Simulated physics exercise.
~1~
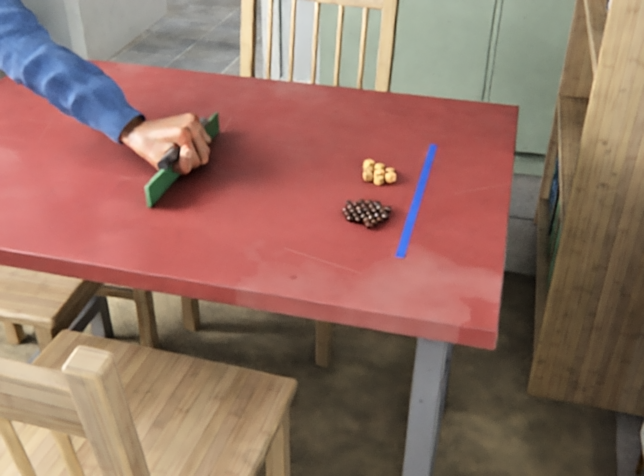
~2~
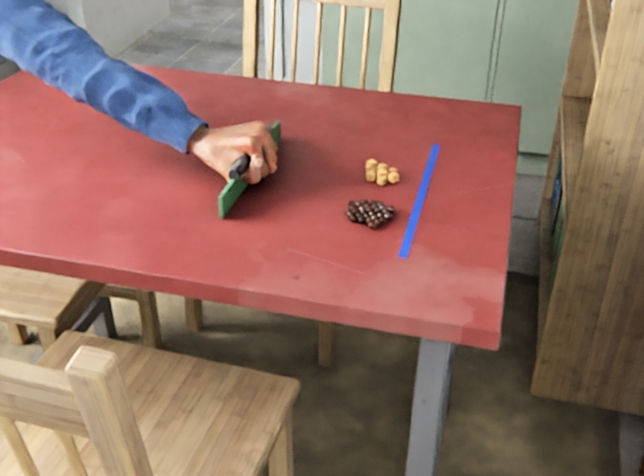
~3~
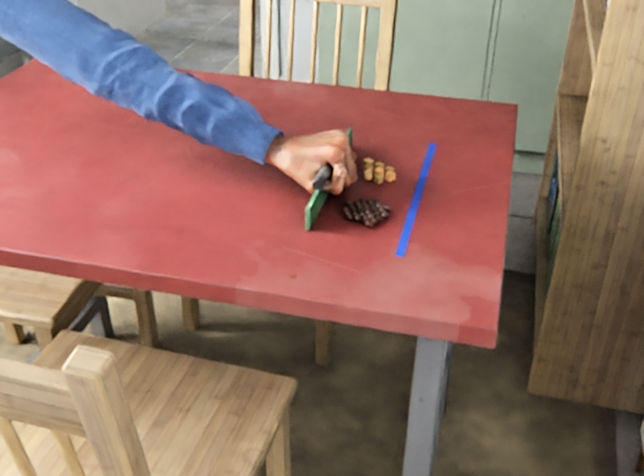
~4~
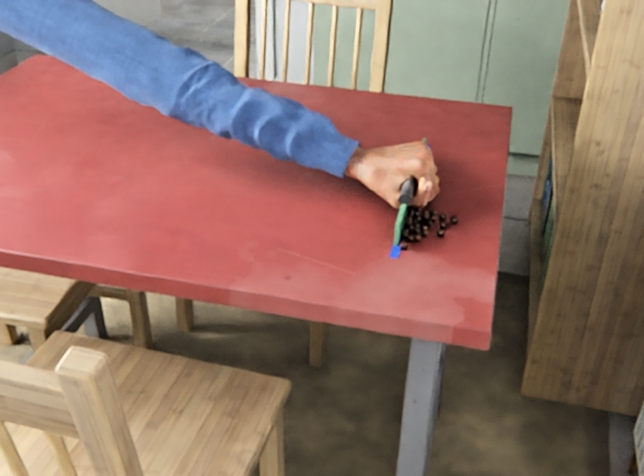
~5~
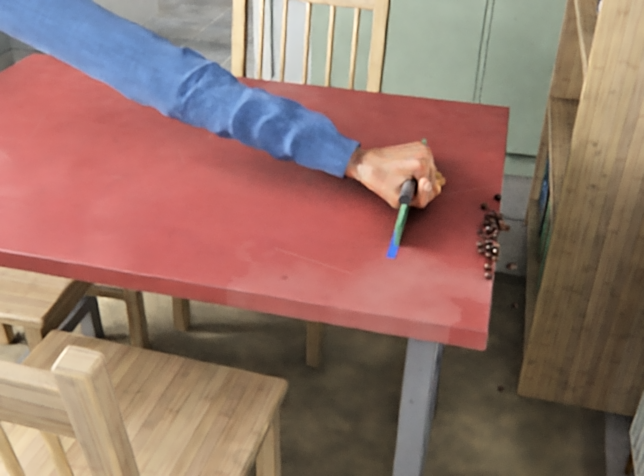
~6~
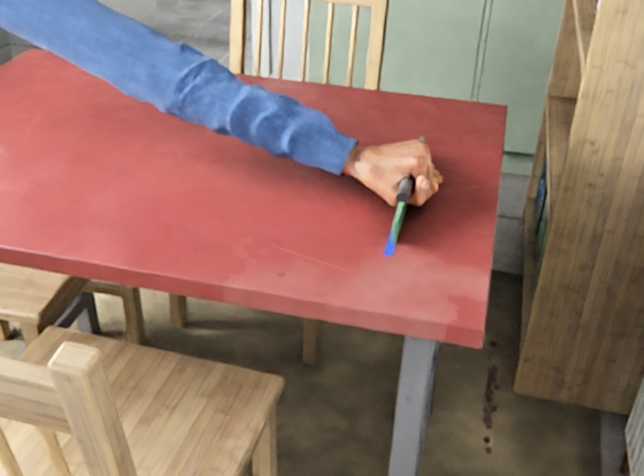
A hand in a blue sleeve pushes a green scraper rightward across a red table, seen from above at a slight sway, with wooden chairs around it and a wooden shelf at right. Ahead lie a small tan heap and, nearer the viewer, a dark heap, both just short of a strip of blue tape. The scraper reaches the heaps, sweeps them along and stops at the tape. The dark pieces slide on, scatter to the right edge and drop to the floor, while the tan pieces stay on the table, mostly hidden behind the still hand.
